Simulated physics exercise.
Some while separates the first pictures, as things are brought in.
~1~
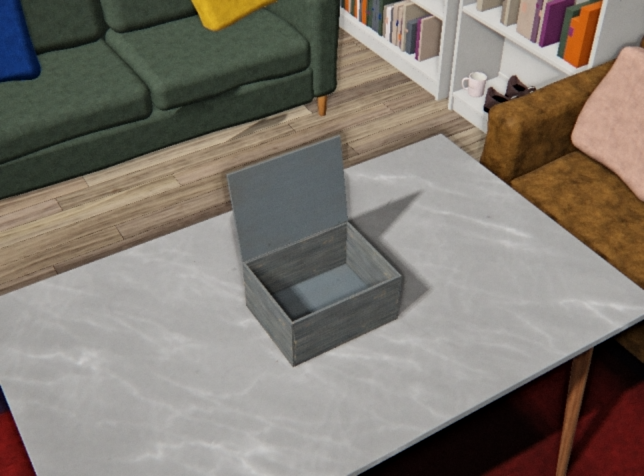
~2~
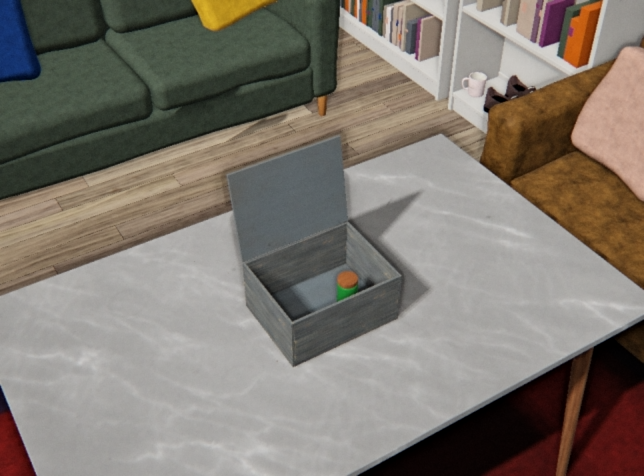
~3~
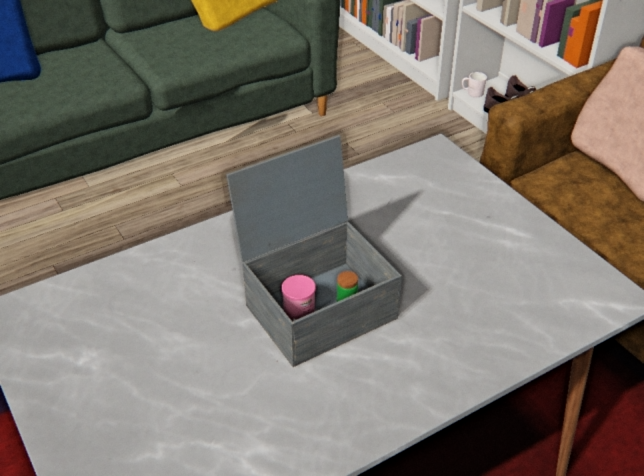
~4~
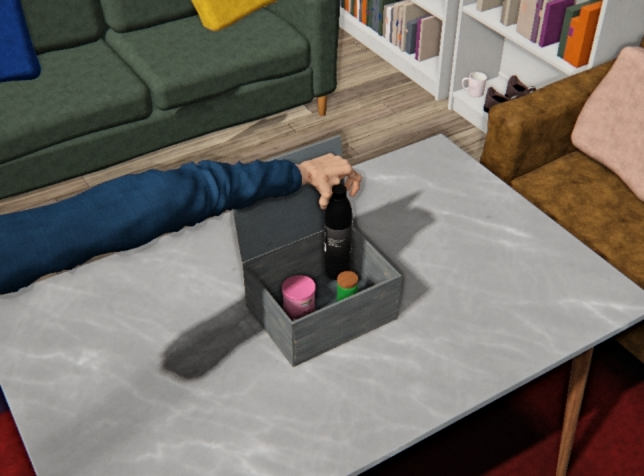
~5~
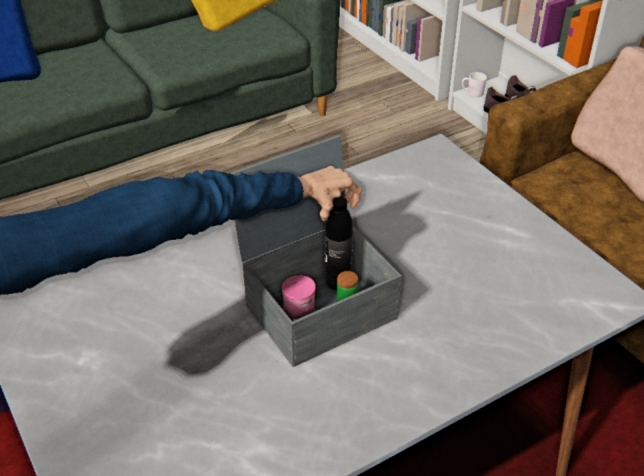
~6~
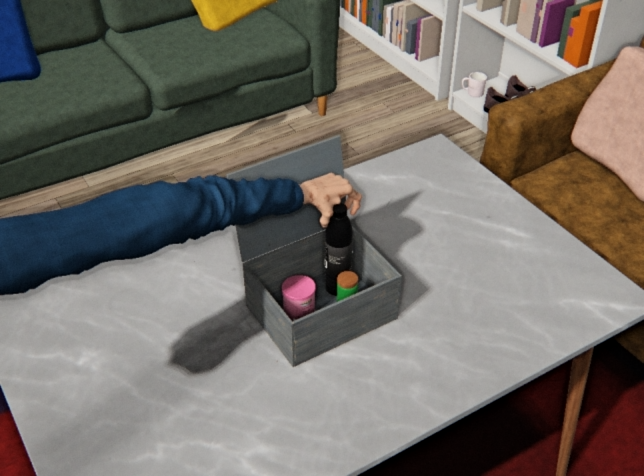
A hand in a blue sleeve reaches from the left over an open grey box on a pale marbled table, seen from above at an angle in a living room with a green sofa and brown armchair. The box first stands empty, then holds a small green container with an orange top at right, then a pink tin at left. The hand lowers a black bottle slightly behind them while the camera stays still.
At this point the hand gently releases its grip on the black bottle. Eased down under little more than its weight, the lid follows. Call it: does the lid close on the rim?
My call is that it fails to close.
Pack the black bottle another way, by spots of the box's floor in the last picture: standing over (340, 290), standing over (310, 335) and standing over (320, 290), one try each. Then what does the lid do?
Case one, the lid is kept from closing; case two, it is kept from closing; case three, it is kept from closing.
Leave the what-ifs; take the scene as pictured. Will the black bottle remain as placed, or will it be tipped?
It ends up leaning.
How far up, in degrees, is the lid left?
Some 18 degrees above the rim, more or less.
Then, 1.30 s on from there, lid 78° above the rim.
Then, 1.90 s on from there, lid 52° above the rim; black bottle turned 10° from how it was put near (344, 254).
Then, 2.30 s on from there, lid 30° above the rim; black bottle turned 31° from how it was put near (363, 263); green shaker shifted a little.
In the end, lid 18° above the rim; toppled in the box, black bottle; the other 2 unmoved. At the end, from the last picture's camera, black bottle near (371, 270).
